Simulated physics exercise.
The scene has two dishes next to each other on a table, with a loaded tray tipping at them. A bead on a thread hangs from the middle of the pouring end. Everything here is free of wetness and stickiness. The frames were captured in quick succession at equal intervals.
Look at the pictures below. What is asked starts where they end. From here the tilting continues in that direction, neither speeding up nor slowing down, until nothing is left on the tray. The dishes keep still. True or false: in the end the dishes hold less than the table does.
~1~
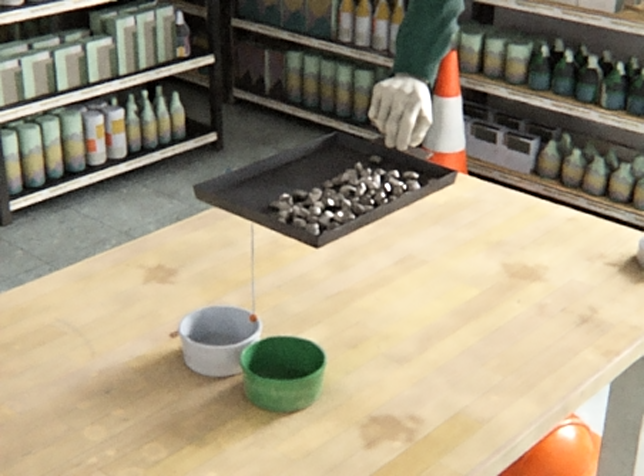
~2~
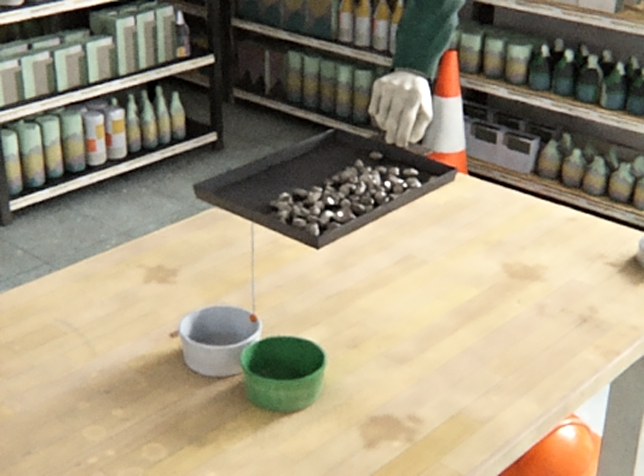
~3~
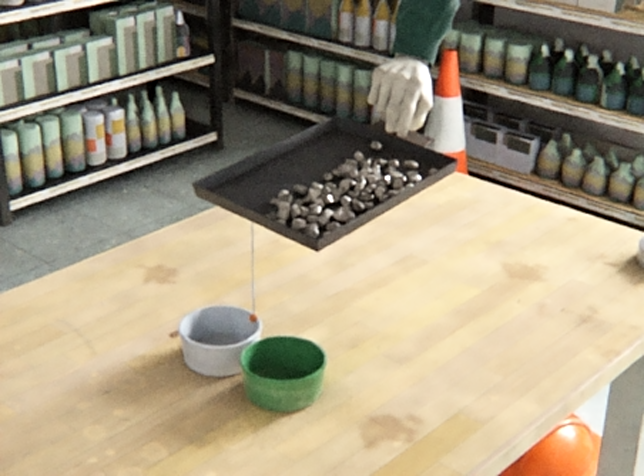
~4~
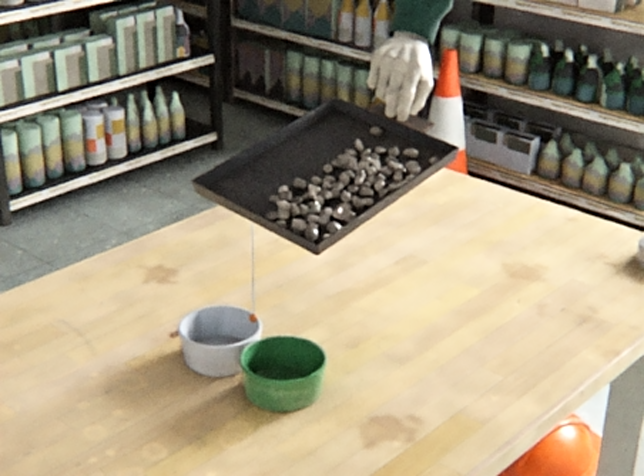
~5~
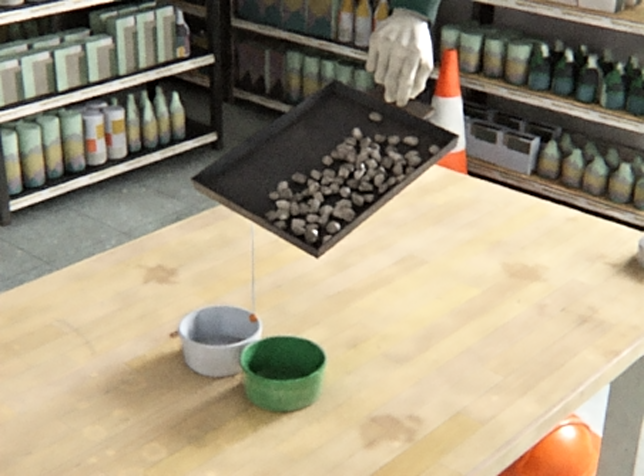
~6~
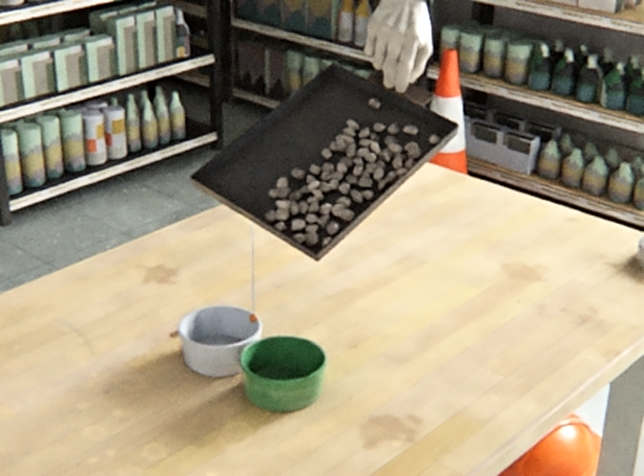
False.
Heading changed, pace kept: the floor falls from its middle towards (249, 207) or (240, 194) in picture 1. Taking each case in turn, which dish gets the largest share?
The left-side dish first and the left-side dish second.
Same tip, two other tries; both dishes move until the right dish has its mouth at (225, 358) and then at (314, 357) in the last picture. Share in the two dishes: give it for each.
First 10 per cent, second 70 per cent.
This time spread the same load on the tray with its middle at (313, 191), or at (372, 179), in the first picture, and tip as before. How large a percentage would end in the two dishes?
Near 70 % and 60 %.
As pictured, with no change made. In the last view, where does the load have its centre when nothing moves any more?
Near (289, 384).
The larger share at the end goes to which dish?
It's the rightmost dish that ends with more.
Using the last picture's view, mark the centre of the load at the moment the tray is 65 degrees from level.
Around (316, 220).
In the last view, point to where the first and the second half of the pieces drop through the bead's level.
Points: About (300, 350), then about (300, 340).
Just after the last frame, tray tipped steeply; almost all on the tray; just a few in the air.
A moment on, tray tipped past a quarter turn; roughly a quarter on the tray; roughly half in the right dish; roughly a quarter outside both; about a tenth in the air.
Further on, tray tipped past a quarter turn; roughly two thirds in the right dish; roughly a third outside both.
When it is over, tray tipped past a quarter turn; roughly two thirds in the right dish; not one in the left dish; roughly a third outside both.
